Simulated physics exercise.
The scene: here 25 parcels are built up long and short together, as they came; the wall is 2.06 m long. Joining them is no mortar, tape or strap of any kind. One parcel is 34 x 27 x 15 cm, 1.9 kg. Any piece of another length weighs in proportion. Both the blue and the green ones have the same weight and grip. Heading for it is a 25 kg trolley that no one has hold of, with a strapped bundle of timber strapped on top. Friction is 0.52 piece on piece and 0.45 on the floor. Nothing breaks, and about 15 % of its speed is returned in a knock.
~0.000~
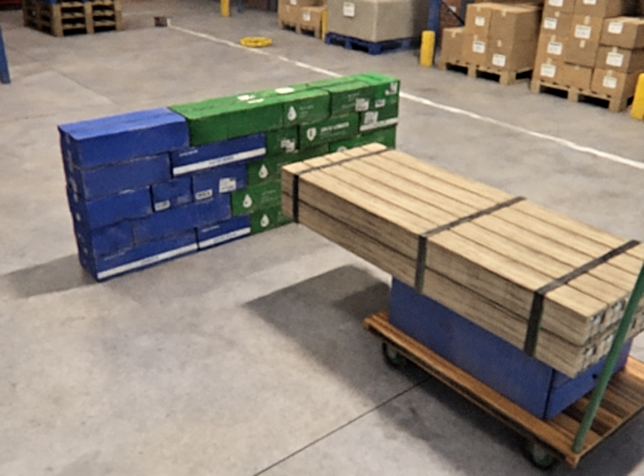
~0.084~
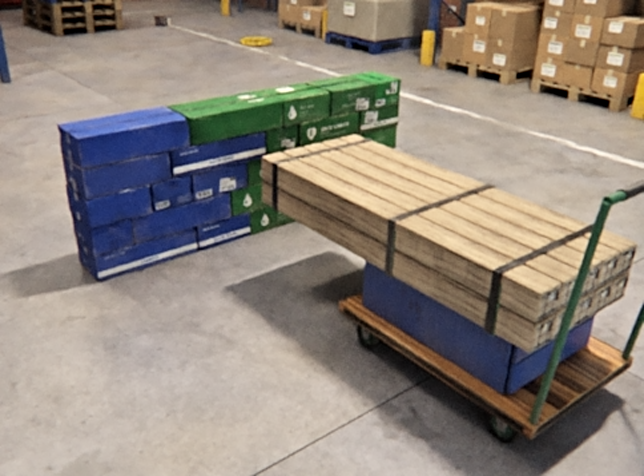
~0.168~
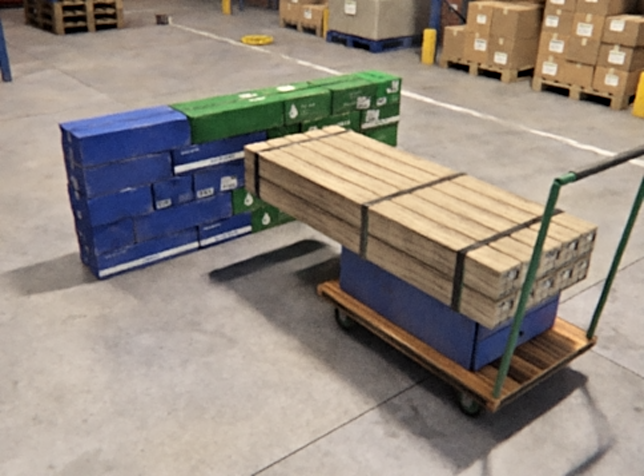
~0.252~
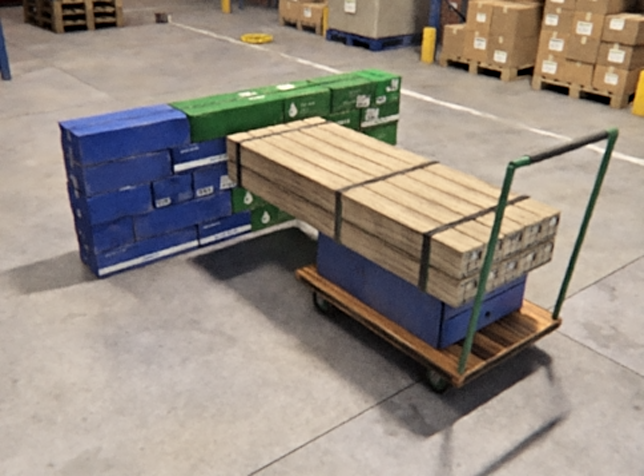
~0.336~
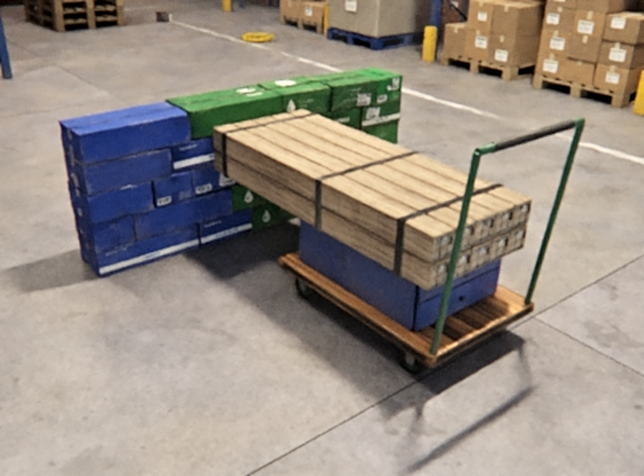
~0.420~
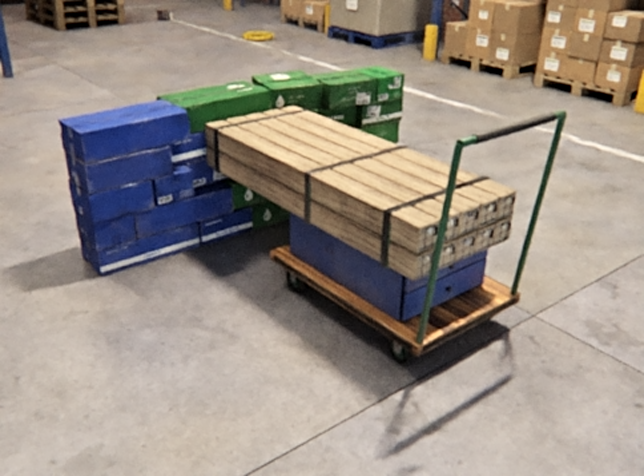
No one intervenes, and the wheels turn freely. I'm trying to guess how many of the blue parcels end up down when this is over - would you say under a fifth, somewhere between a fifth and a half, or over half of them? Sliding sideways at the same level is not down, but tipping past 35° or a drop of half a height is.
I would say somewhere between a fifth and a half of them.
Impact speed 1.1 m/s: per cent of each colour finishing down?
Green 0%, blue 0%.
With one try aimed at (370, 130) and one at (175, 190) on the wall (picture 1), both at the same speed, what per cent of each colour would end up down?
For green it's 40 then 10 per cent, for blue 0 then 80 per cent.
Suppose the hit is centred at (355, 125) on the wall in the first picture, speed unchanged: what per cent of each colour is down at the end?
For green it's 70 per cent, for blue 20 per cent.
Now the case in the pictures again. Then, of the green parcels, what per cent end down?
For green, it's 50%.
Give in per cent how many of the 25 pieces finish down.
That comes to around 40 percent.
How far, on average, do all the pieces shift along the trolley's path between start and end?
About 25 cm.
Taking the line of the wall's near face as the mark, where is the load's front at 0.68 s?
About 25 cm past it.
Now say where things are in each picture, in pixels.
In the first picture (we follow the side turned to the camera), load (288, 185) 60 cm short of the wall; top blue parcel (137, 144); top green parcel (239, 123); no piece has moved.
In the second picture, load (268, 174) 44 cm short of the wall; top blue parcel (137, 143).
In the third picture, load (250, 163) 28 cm short of the wall; top blue parcel (138, 142).
In the fourth picture, load (232, 153) 12 cm short of the wall; top blue parcel (138, 140).
In the fifth picture, load (218, 143) 24 mm into the wall's line; top blue parcel (139, 139); top green parcel (239, 117) displaced 26 mm; 7 stirred so far.
In the sixth picture, load (210, 139) 10 cm into the wall's line; top blue parcel (139, 137) displaced 13 mm; top green parcel (229, 112) displaced 12 cm; steepest lean 4°, the parcel at (297, 99); 9 stirred so far.
Around 0.68 s, load 24 cm past the wall's line, still rolling; none of the 10 blue parcels down (0 of 25 in all colours); top blue parcel displaced 12 cm; top green parcel tipped 26°, 59 mm lower.
Around 0.98 s, load 36 cm past the wall's line, still rolling; 3 of the 10 blue parcels down (10 of 25 in all colours); top blue parcel tipped 58°, 12 cm lower; top green parcel on its side.
Finally (3.4 s), load 64 cm past the wall's line, stopped; 3 of the 10 blue parcels down (10 of 25 in all colours); top blue parcel on its side; top green parcel upside down. That is 30 per cent. Seen by the last camera, middles, top blue parcel near (129, 183), top green parcel near (124, 169).
